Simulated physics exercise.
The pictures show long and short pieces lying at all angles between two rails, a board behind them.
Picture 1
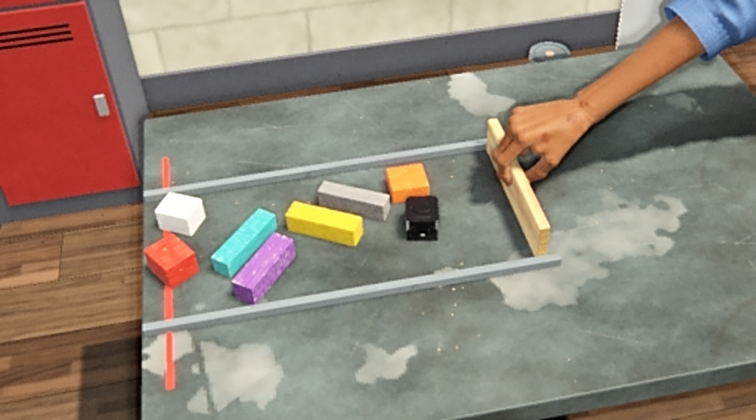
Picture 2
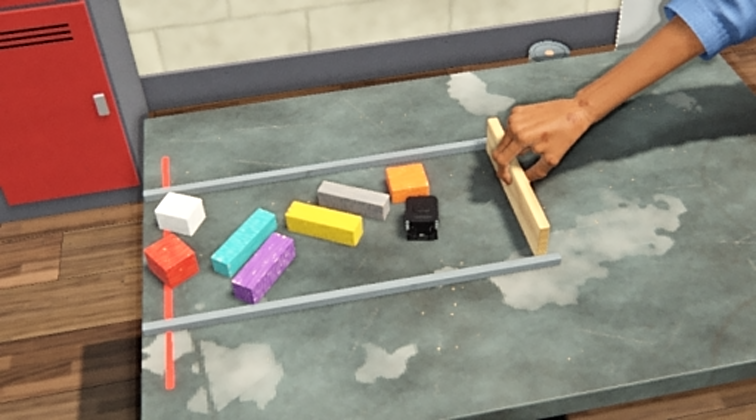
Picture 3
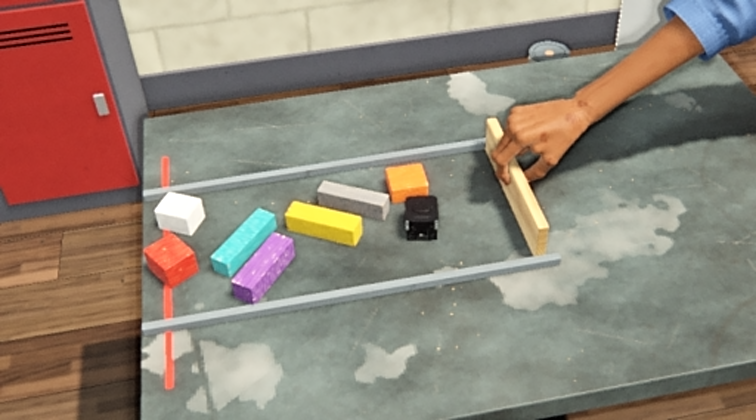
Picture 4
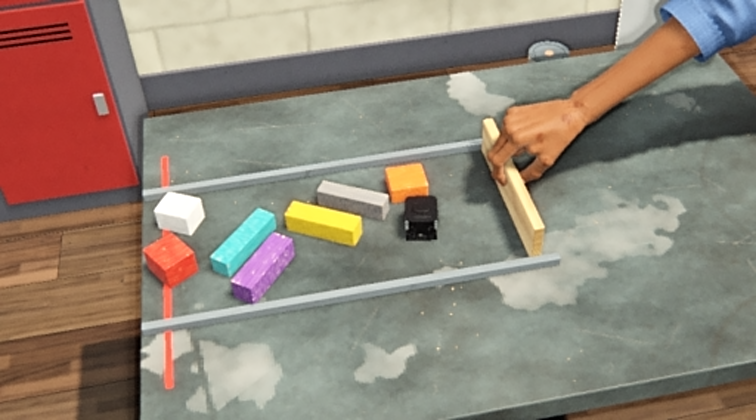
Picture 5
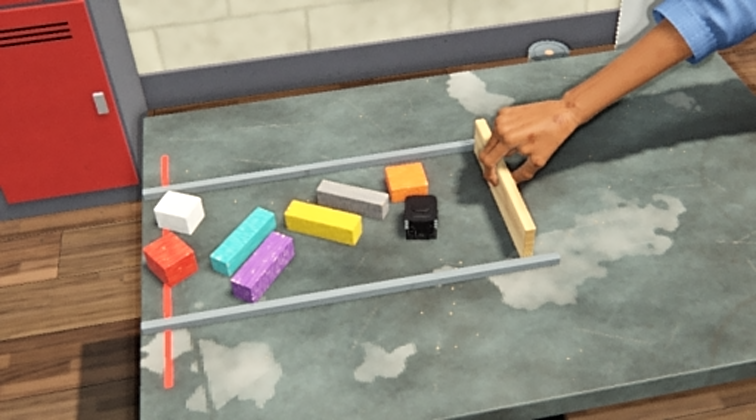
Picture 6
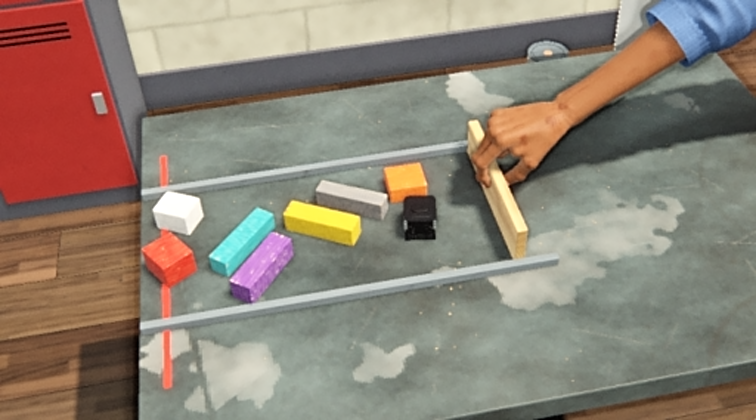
A hand held a wooden board upright between two rails on a worn table, then slid it slightly left toward the scattered colored blocks and a small black object, which all stayed put.
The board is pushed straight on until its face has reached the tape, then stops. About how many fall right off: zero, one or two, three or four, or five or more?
Outcome: The number that fall off is five or more.
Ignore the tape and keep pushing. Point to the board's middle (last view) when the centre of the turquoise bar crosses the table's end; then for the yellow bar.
About (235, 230), and (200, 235) for the other.
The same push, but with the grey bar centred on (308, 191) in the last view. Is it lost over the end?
The grey bar goes over.
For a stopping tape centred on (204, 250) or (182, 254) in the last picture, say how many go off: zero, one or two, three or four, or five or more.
One after another: Three or four; more than four.
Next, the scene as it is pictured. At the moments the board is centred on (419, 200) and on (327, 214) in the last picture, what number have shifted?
The counts are 2 and 6.
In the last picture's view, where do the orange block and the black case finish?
The orange block stops around (145, 221); the black case around (147, 266).
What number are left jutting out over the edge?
Overhanging: 2.
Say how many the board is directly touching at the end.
The number is 2.
A little later, none off yet; red block at rest near (169, 260); white block at rest near (178, 213); turquoise bar at rest near (243, 241).
Next, none off yet; red block at rest near (169, 260); white block at rest near (178, 213); turquoise bar shifted a little near (209, 239).
Later still, one off so far; red block dropping; white block tilted a little near (129, 219); turquoise bar tilted well over near (124, 282).
When it is over, the number that fall off is five or more; down, grey bar, yellow bar, purple bar, turquoise bar, white block and red block.
